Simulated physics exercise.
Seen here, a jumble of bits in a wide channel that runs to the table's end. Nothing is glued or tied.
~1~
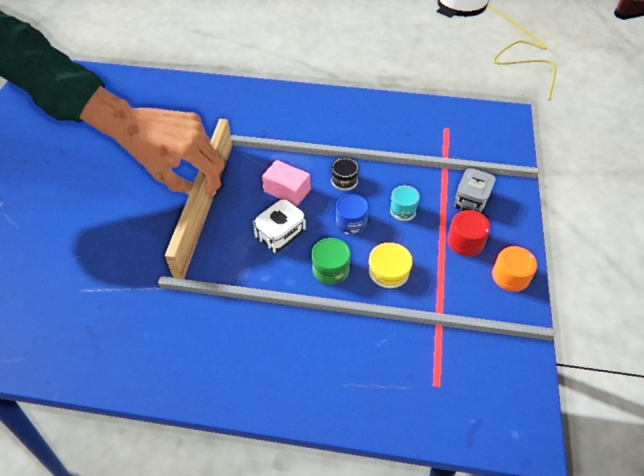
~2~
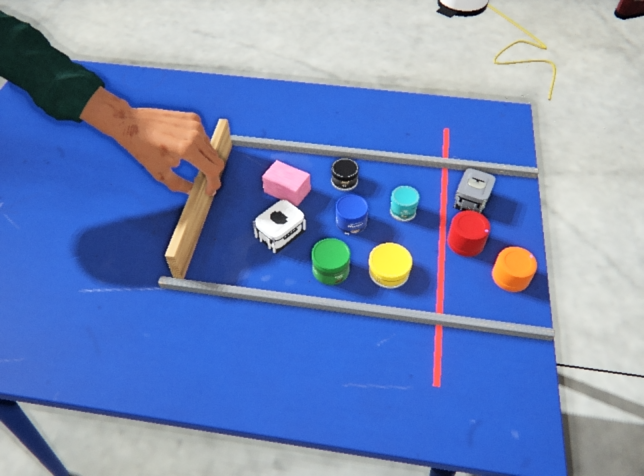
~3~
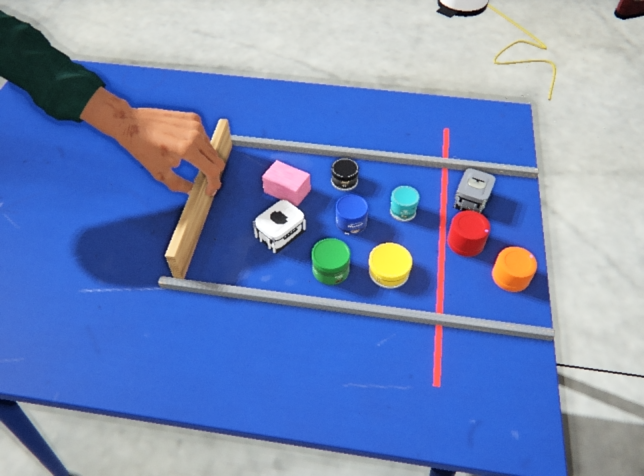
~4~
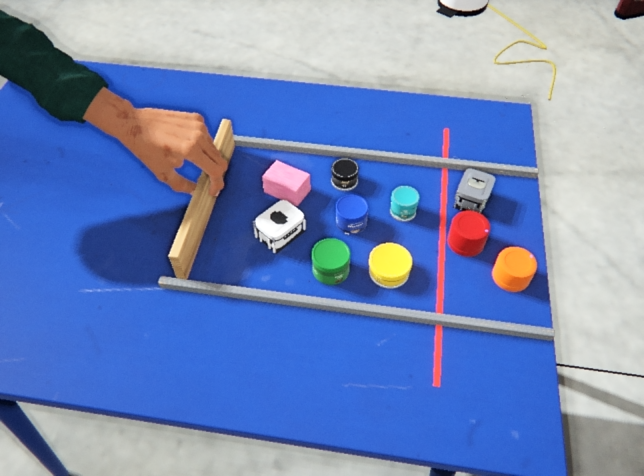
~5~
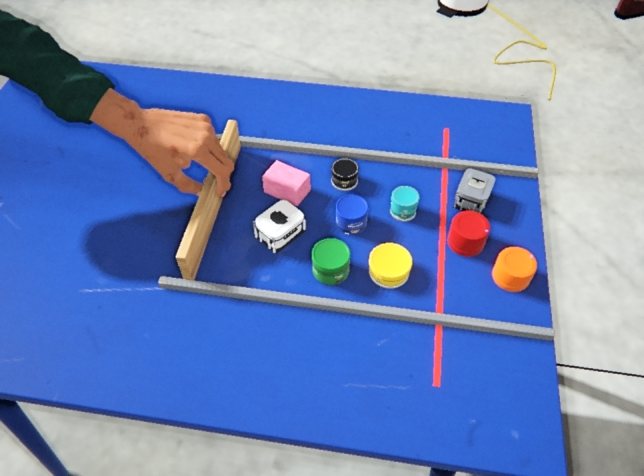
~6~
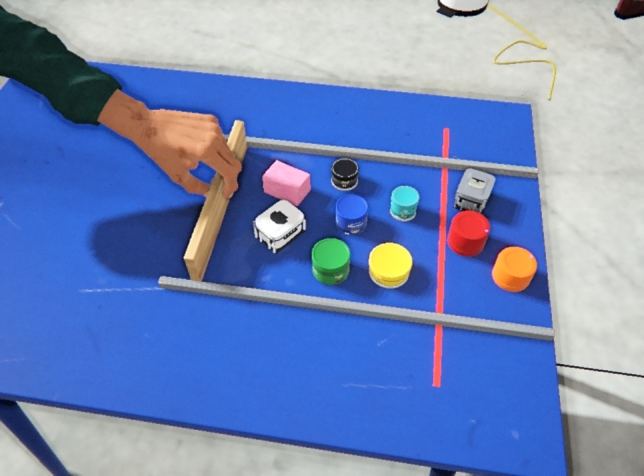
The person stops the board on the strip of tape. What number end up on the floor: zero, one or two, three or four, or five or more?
Here the number that fall off is zero.
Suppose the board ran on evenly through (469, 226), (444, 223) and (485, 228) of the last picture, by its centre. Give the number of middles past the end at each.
In that order 2, 0 and 2.
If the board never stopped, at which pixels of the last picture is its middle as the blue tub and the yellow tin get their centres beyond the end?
For the blue tub at (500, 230), for the yellow tin at (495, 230).
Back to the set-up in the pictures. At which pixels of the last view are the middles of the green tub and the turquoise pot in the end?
The green tub at (462, 277), the turquoise pot at (500, 213).
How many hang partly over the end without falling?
It comes to 1.
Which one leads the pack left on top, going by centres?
Foremost is the orange lid.
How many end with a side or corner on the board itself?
It touches 4.
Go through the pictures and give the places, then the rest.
In the first frame, orange lid (514, 269); grey case (474, 192); red lid (469, 234); board (203, 194); tape (443, 236).
In the second frame, grey case (474, 192); board (203, 194).
In the third frame, red lid (469, 234); yellow tin (390, 266).
In the fourth frame, orange lid (514, 269); white case (280, 226).
In the fifth frame, grey case (474, 192); green tub (331, 262).
In the sixth frame, orange lid (514, 269); grey case (474, 192); red lid (469, 234); board (220, 196); tape (443, 236).
Soon after, none off yet; orange lid at rest near (514, 269); grey case at rest near (474, 192); red lid at rest near (469, 234).
In the end, the number that fall off is zero.
